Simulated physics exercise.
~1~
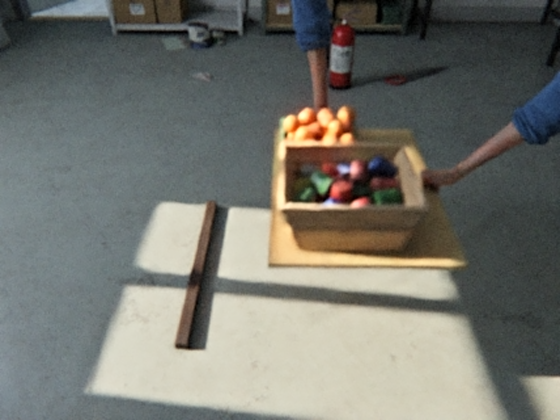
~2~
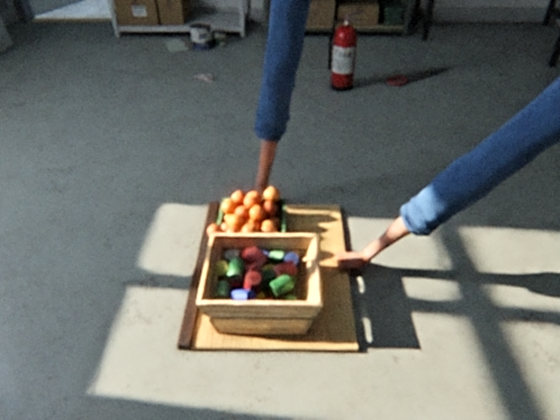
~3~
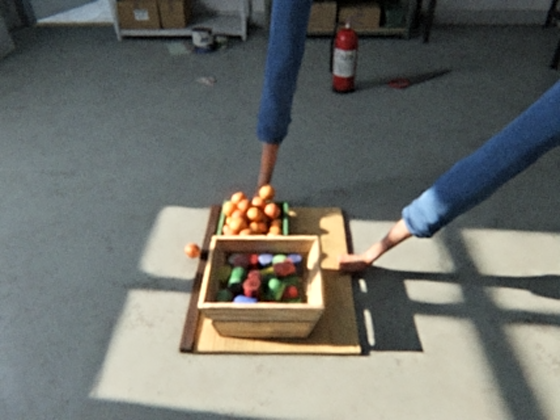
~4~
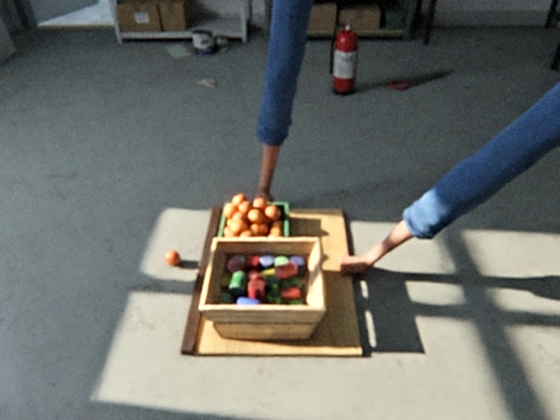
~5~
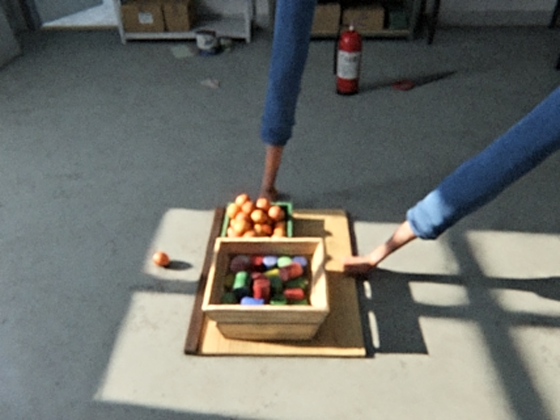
At first, two hands hold a board above a grey floor, carrying a wooden crate of colourful jars and, behind it, a smaller crate piled with oranges. The arms bring the board down and to the left, setting it in a sunlit patch against a dark wooden strip. An orange leaves the pile and appears over the strip on the left. It moves farther left across the pale floor while the board and both crates stay put, hands still on the board. By the end, that orange sits apart on the floor, with the jars still in their crate and most oranges still heaped in theirs.
